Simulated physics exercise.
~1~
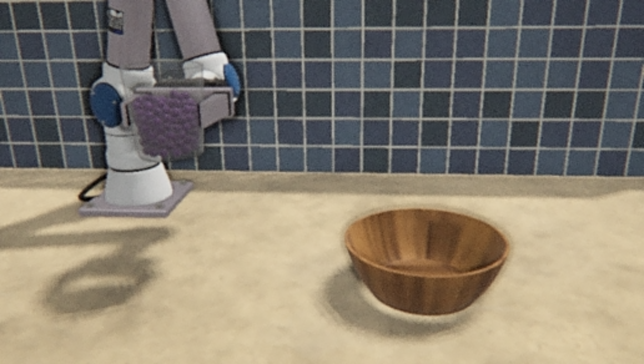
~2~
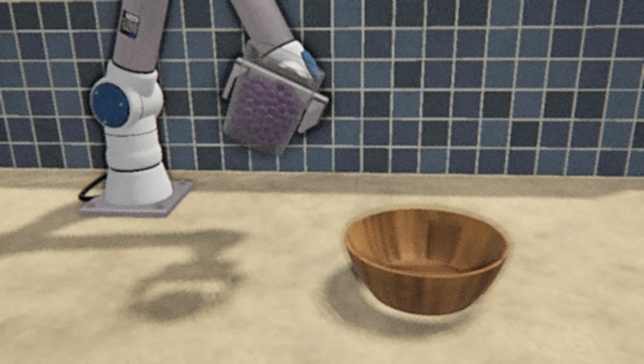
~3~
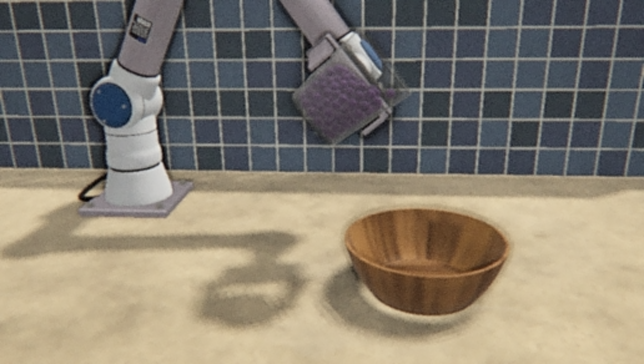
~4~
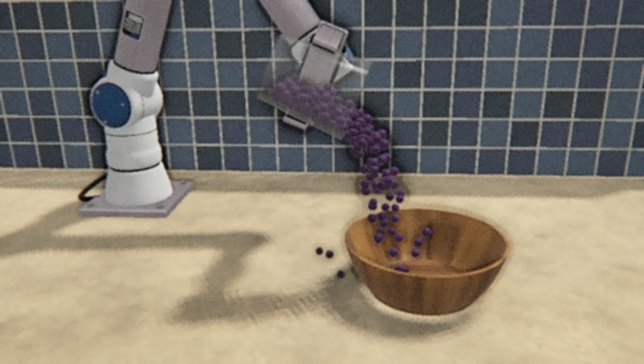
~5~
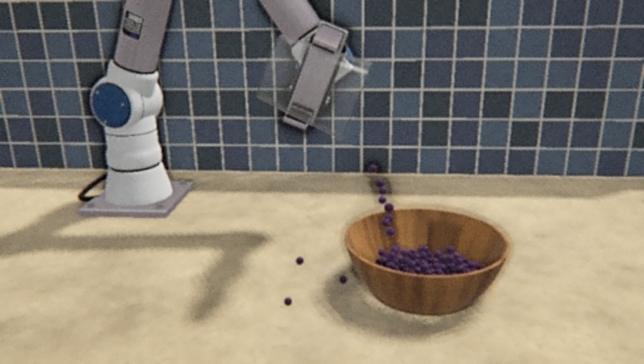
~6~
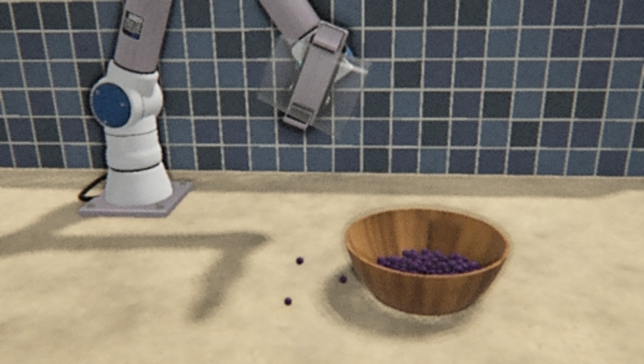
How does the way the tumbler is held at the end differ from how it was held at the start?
At the start the tumbler was held upright, and by the end it was tipped onto its side in the robot arm's grip.
